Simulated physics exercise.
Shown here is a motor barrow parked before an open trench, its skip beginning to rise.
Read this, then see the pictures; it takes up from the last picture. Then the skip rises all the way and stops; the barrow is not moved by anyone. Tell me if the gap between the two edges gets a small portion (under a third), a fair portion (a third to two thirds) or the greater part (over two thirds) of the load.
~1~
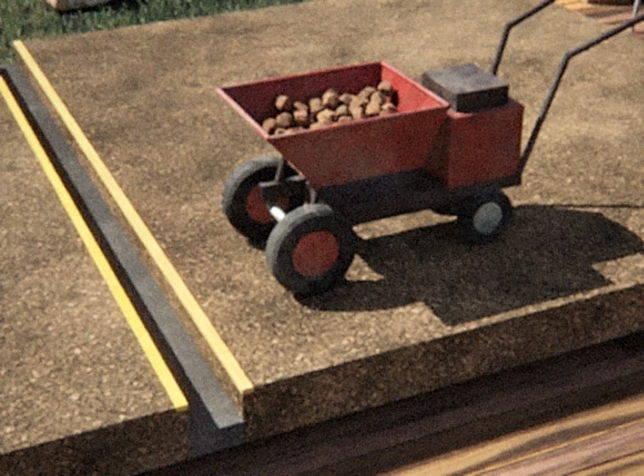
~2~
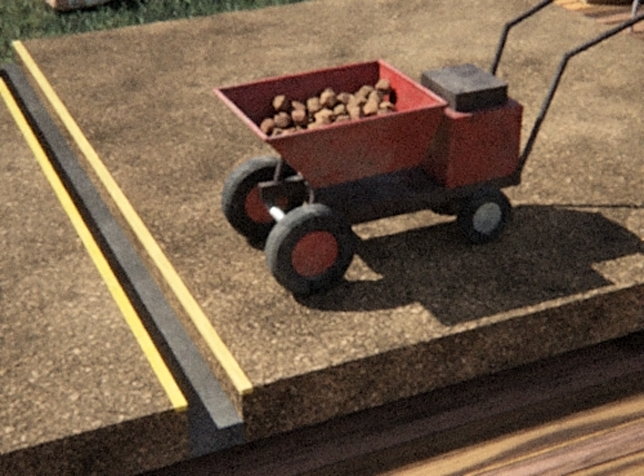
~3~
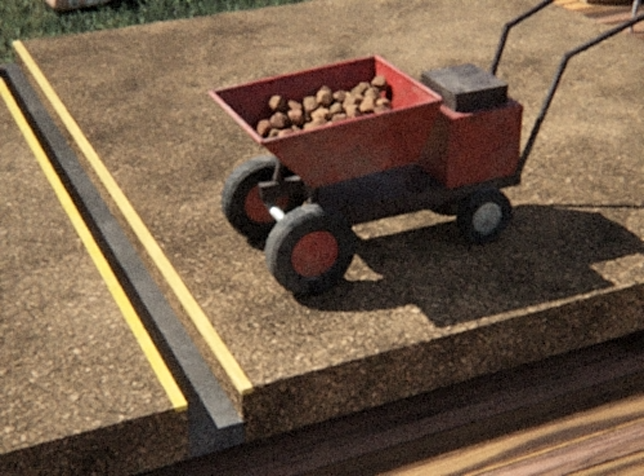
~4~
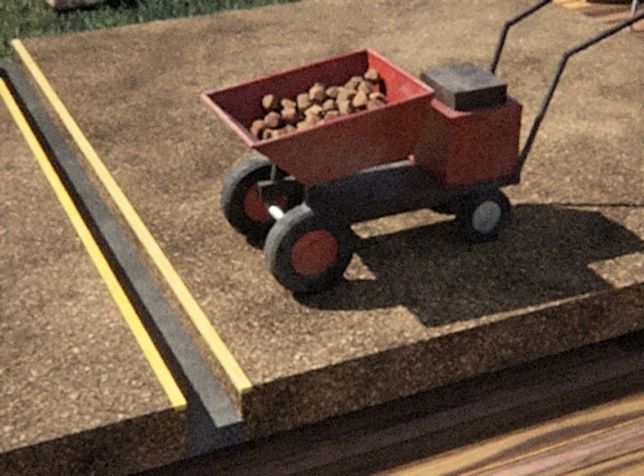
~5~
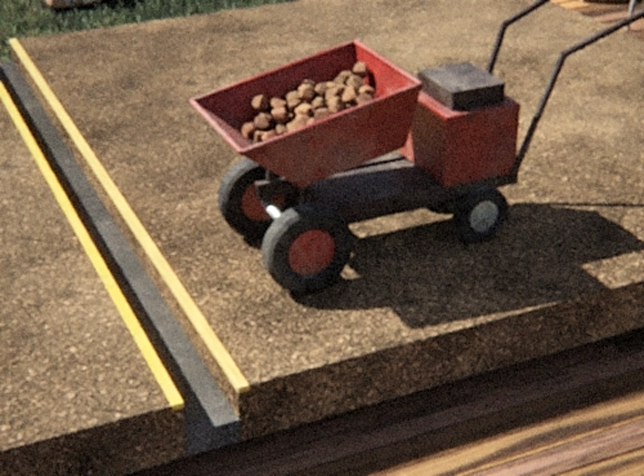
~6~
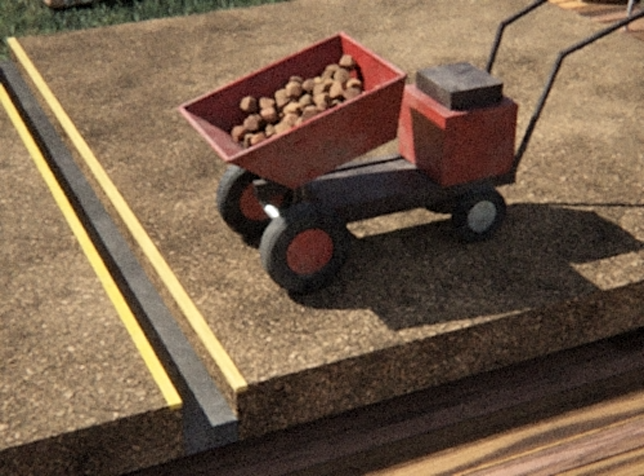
It gets a fair portion.
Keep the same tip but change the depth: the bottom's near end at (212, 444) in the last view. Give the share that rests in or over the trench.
I'd put it at about 70 in a hundred.
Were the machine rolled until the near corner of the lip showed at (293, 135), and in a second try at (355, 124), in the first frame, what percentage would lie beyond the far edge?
About 10 %, then 0 %.
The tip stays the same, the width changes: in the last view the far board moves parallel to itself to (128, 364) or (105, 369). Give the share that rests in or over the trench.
First try: About 80 %; second try: About 90 %.
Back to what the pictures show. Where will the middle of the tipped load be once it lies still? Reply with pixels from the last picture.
Around (129, 293).
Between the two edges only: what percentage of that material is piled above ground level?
About 25 per cent.
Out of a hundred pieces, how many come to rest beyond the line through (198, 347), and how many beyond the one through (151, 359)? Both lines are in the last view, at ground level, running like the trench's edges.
80 % and 30 %.
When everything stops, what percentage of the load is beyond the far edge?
Roughly 30 in a hundred.
Shortly afterwards, skip tipped steeply; the whole lot in the skip.
Next, skip tipped right over; the bulk in the skip; a little in or heaped over the trench; a little beyond it; only a few falling.
Some moments later, skip tipped right over; near a quarter in the skip; near half in or heaped over the trench; near a third beyond it.
In the end, skip tipped right over; a little in the skip; near half in or heaped over the trench; near a quarter beyond it.
